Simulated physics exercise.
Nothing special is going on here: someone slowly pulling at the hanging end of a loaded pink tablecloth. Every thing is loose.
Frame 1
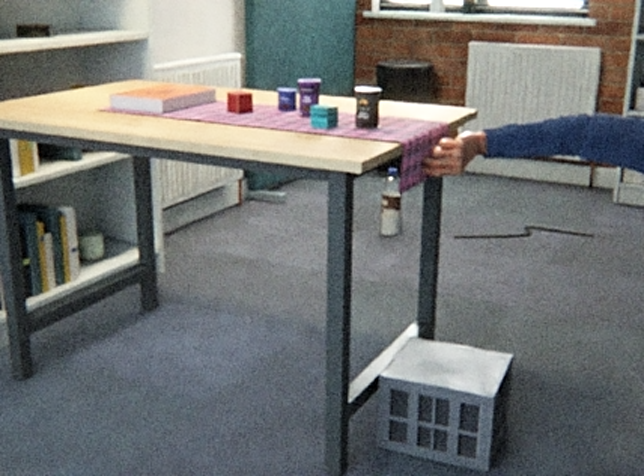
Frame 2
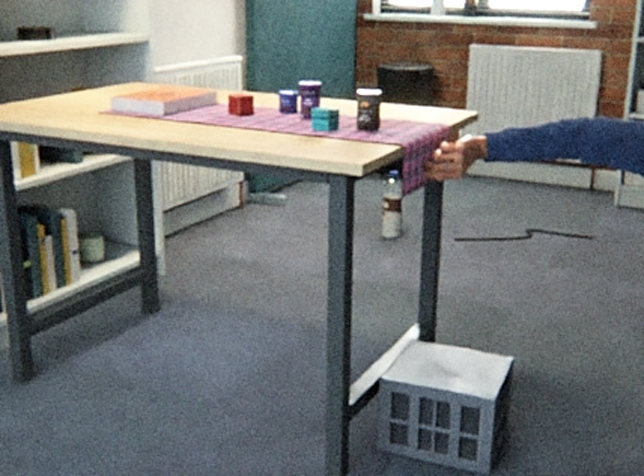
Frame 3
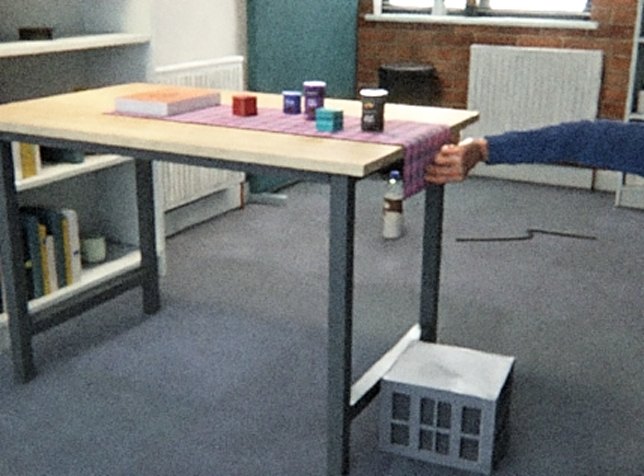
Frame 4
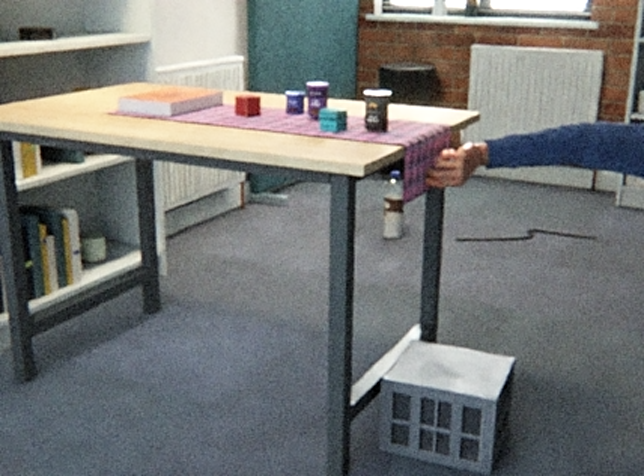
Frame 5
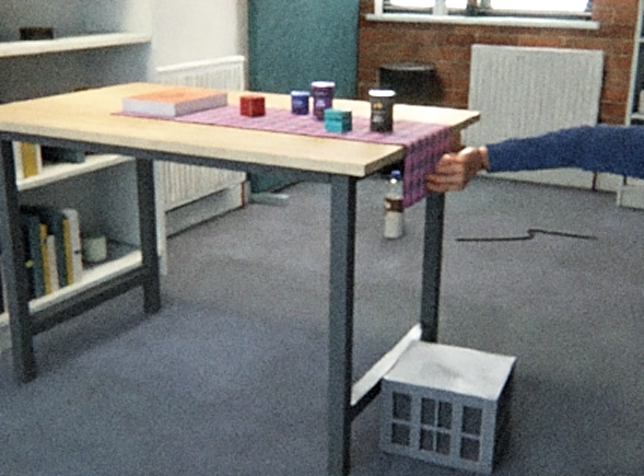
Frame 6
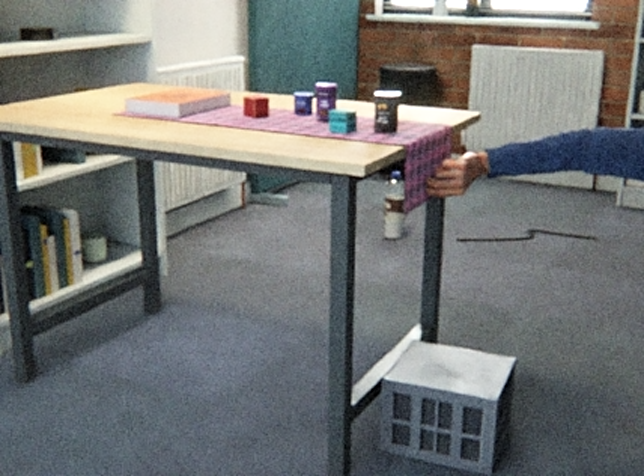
A pink tablecloth crept slowly to the right as a hand pulled its hanging end lower, carrying the red and turquoise cubes and three small containers a little way across the wooden table.
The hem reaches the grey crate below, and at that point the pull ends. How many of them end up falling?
Gone: Four.
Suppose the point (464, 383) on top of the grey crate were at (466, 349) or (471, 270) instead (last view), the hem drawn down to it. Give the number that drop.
In that event, 3 and 1.
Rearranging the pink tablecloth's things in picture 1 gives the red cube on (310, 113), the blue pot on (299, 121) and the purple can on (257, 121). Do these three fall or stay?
Result - red cube down, blue pot down, purple can down.
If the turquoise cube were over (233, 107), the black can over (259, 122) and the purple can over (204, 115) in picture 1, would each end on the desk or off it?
The turquoise cube ends up on top still, the black can ends up off the top, the purple can ends up on top still.
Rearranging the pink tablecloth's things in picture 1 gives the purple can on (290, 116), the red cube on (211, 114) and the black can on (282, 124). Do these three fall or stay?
The purple can ends up knocked off, the red cube ends up still aboard, the black can ends up knocked off.
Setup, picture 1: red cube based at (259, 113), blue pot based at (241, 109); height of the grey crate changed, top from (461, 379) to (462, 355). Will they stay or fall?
Well, the red cube is safe, and the blue pot is safe.
Soon after, hem near (427, 310); black can and turquoise cube gone.
Then, hem on the crate; black can, turquoise cube, purple can and blue pot gone.
At rest, hem on the crate; black can, turquoise cube, purple can and blue pot gone. Over the edge go four.
